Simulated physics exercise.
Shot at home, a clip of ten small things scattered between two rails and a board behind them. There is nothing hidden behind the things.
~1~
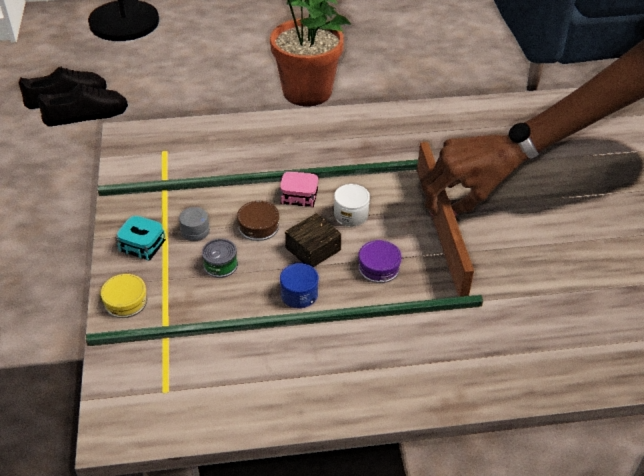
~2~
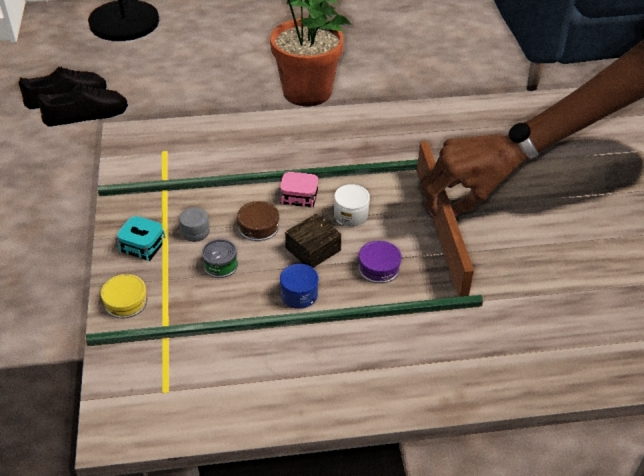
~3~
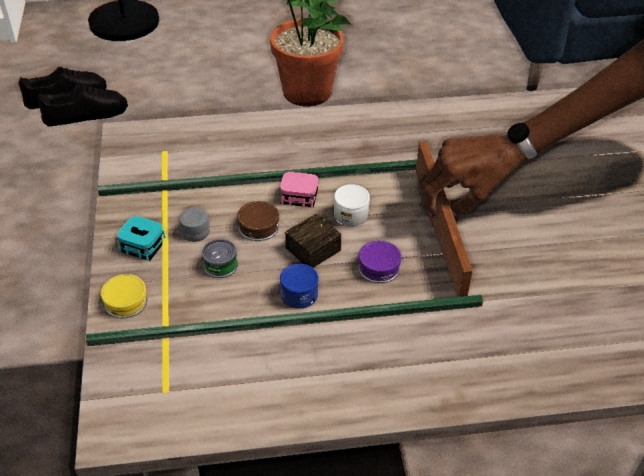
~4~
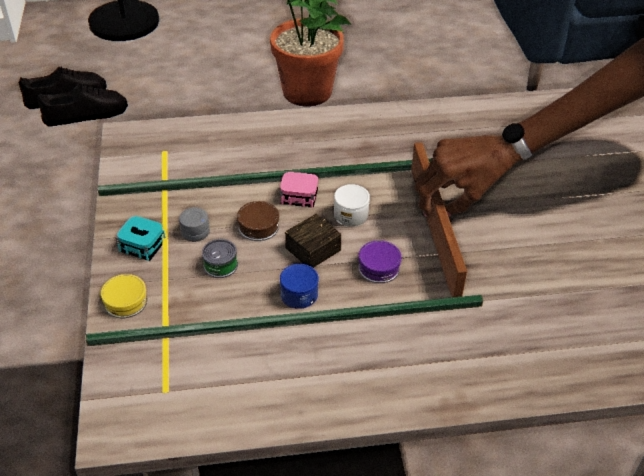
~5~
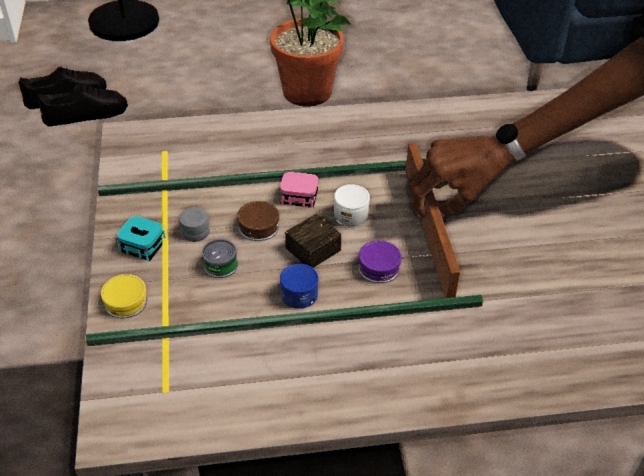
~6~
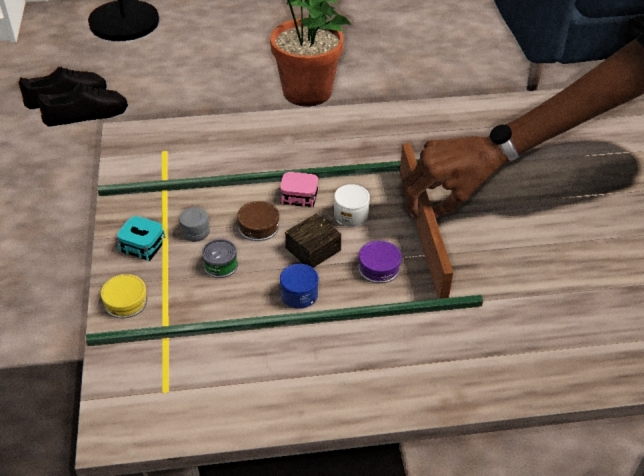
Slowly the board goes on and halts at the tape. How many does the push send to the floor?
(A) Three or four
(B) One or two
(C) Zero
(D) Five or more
B.
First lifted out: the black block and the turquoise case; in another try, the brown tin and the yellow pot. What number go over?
You'd get 1 in the first case and 0 in the second one.
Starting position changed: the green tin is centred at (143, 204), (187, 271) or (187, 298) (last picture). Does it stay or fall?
Order of tries: On, on, on.
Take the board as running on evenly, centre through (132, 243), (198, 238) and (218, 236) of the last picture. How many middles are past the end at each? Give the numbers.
In order of the places given, that's 5, 0 and 0.
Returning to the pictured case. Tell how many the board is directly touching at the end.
Number in contact with it: 5.
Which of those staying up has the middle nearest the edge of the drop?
Looks like the turquoise case to me.
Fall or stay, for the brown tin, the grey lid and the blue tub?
At the end the brown tin is still there, the grey lid is no longer there and the blue tub is still there.
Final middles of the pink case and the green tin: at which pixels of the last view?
The pink case ends up near (147, 197), and the green tin near (110, 269).
A little later, none off yet; yellow pot at rest near (125, 296); turquoise case at rest near (142, 239); grey lid at rest near (194, 225).
When it is over, the number that fall off is one or two; down, grey lid.
